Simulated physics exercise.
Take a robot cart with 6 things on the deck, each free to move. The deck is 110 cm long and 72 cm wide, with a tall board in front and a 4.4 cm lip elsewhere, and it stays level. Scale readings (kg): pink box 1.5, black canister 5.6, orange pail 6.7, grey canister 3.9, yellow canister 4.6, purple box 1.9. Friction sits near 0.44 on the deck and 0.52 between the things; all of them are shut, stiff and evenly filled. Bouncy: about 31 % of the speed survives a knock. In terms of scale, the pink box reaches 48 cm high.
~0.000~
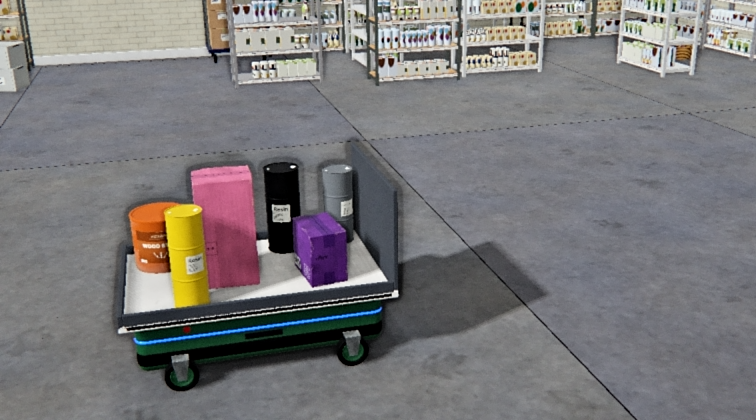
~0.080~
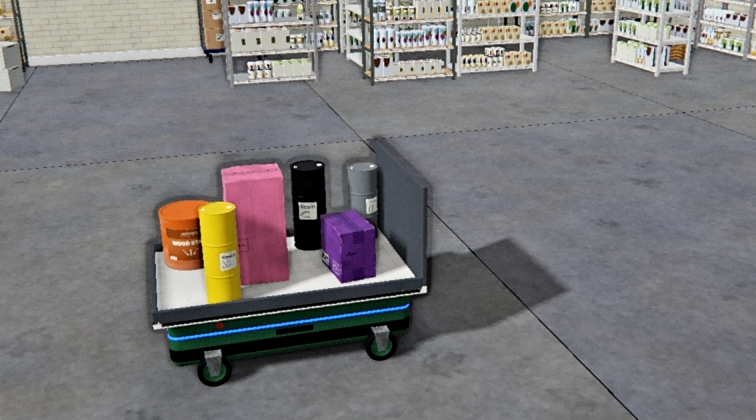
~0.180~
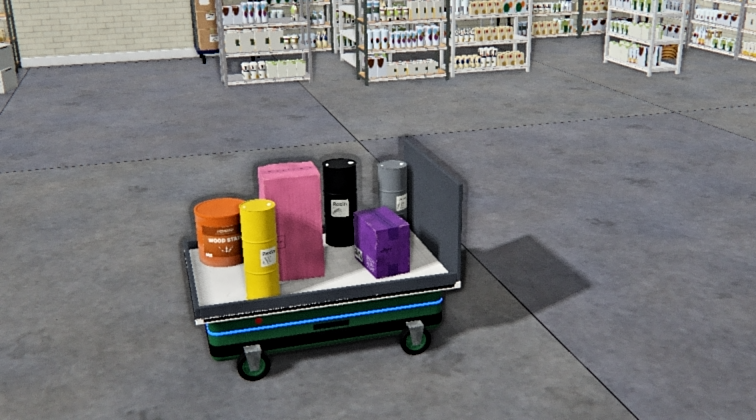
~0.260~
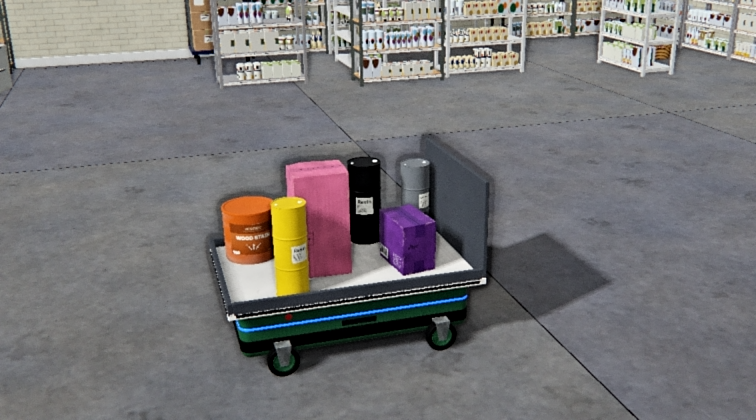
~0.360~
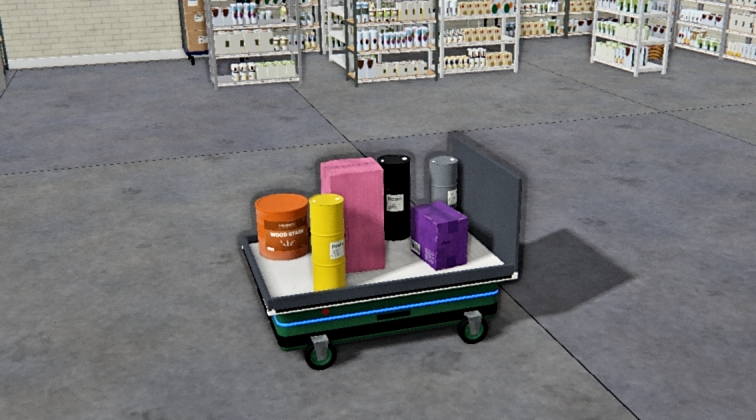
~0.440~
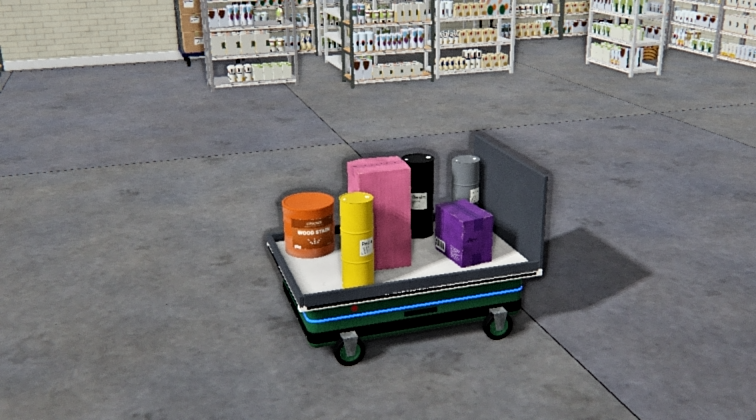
The video shows a wheeled robot cart carrying an orange pail, a pink box, a purple box, and yellow, black and grey canisters as it moves steadily rightward across a warehouse floor, its load staying upright on the deck.
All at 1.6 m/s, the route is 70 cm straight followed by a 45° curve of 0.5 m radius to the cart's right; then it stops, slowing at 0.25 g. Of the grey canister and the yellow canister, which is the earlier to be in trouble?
It is the first of the two.
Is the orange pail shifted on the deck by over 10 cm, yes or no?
The orange pail remains in place.
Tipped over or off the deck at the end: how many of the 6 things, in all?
My answer is 3.
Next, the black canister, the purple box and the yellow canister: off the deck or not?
Observed: Black canister exits its support; purple box remains in bounds; yellow canister remains in bounds.
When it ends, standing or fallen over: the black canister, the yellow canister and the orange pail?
Well, the black canister tumbles down, the yellow canister tumbles down, and the orange pail holds steady.
After 0.64 s, 102 cm covered, turned 20°; grey canister now off the deck; yellow canister leaning 8° near (415, 237); black canister leaning 25°.
After 0.94 s, 150 cm covered, turned 45°; black canister now off the deck; yellow canister leaning 41° near (491, 243); purple box slid 24 cm.
After 1.24 s, 182 cm covered, turned 45°; yellow canister leaning 68° near (560, 265); purple box slid 22 cm; pink box slid 12 cm.
By the end (2.1 s), off the deck, black canister and grey canister; tipped over on the deck, yellow canister; not toppled but over 10 cm from the start, pink box and purple box; orange pail in place, give or take 10 cm. Seen from the same camera at the end, yellow canister near (613, 287). Grey canister went at 0.62 s; yellow canister went at 0.90 s.
